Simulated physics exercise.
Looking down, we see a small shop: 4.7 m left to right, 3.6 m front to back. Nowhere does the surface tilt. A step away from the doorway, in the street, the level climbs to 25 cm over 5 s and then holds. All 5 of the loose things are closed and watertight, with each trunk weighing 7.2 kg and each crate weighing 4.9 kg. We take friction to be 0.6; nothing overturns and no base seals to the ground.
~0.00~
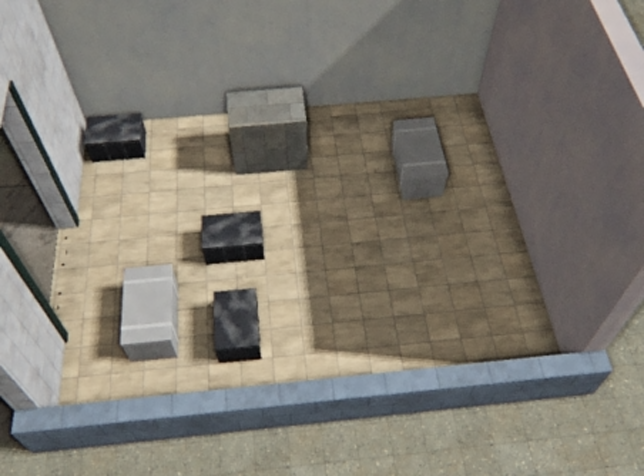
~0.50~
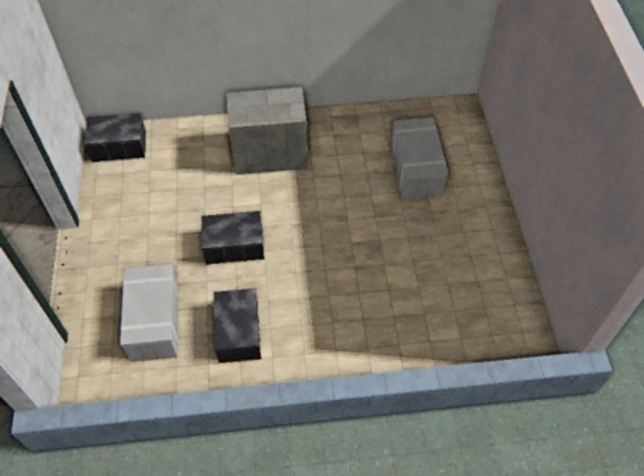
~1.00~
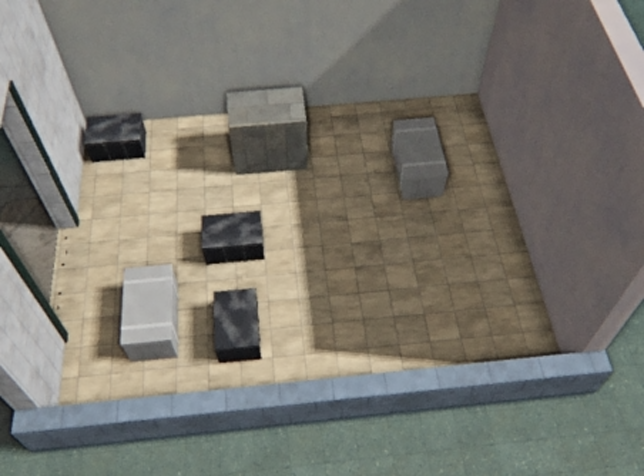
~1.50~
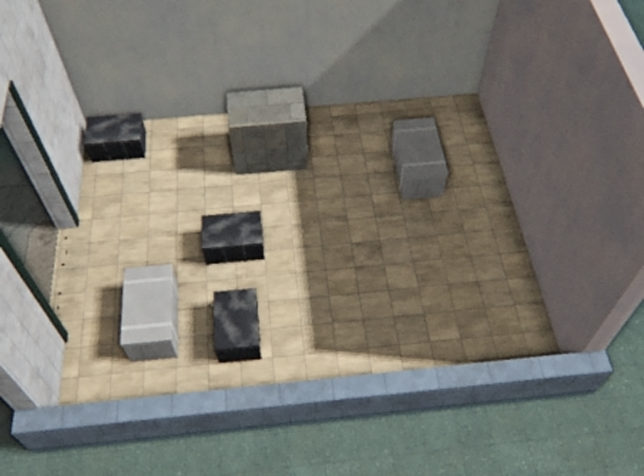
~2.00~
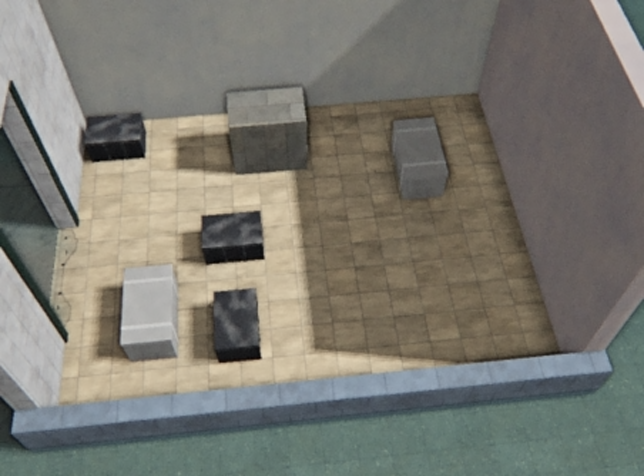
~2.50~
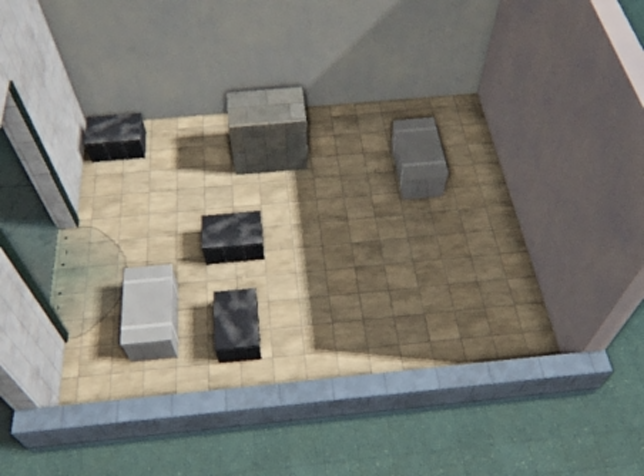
To begin with, the small shop's tiled floor and the paving outside look dry, with black and grey blocks standing about inside. Greenish water then covers the street, and finally a thin, rounded sheet spreads through the left doorway onto the pale tiles, while the blocks stay still.
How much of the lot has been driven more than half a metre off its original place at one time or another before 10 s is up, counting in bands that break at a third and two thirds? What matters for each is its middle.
Most of them shift that far, two thirds or more.
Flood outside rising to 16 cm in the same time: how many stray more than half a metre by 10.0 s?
Then 4 of them.
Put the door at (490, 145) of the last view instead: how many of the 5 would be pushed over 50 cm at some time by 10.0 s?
Then 5 of them would.
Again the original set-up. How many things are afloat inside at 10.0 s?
At that instant the tally stands at 5.
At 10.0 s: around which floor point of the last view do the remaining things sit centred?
The centre sits near (369, 206).
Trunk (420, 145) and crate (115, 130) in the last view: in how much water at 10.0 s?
First roughly 12 cm, second roughly 3 cm.
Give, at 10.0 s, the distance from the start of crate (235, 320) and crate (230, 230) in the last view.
Respectively 200 and 250 centimetres.
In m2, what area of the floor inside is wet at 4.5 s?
6.5 m2.
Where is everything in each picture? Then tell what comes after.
The first picture shows a trunk at (420, 146), on the bottom; a crate at (232, 229), on the bottom; 0.0 m2 under water; 0 of 5 have shifted.
The second picture shows a trunk at (420, 146) rests on the ground; a crate at (232, 229) rests on the ground; water covers 0.0 m2; 0 of 5 have shifted.
The third picture shows a trunk at (420, 146) rests on the ground; a crate at (232, 229), on the bottom; water covers 0.0 m2; 0 of 5 have shifted.
The fourth picture shows a trunk at (420, 146) rests on the ground; a crate at (232, 229) rests on the ground; water covers 0.0 m2; 0 of 5 have shifted.
The fifth picture shows a trunk at (420, 146), on the bottom; a crate at (232, 229), on the bottom; water covers 0.0 m2; 0 of 5 have shifted.
The sixth picture shows a trunk at (420, 146), on the bottom; a crate at (232, 229), on the bottom; 0.5 m2 under water; 0 of 5 have shifted.
After 3.5 s 0 of 5 are over 50 cm from their spots; 0 afloat.
After 4.5 s 1 of 5 are over 50 cm from their spots; 1 afloat.
After 7.0 s 4 of 5 are over 50 cm from their spots; 4 afloat.
After 10.0 s 5 of 5 are over 50 cm from their spots, and 5 have been at some point; 5 afloat.
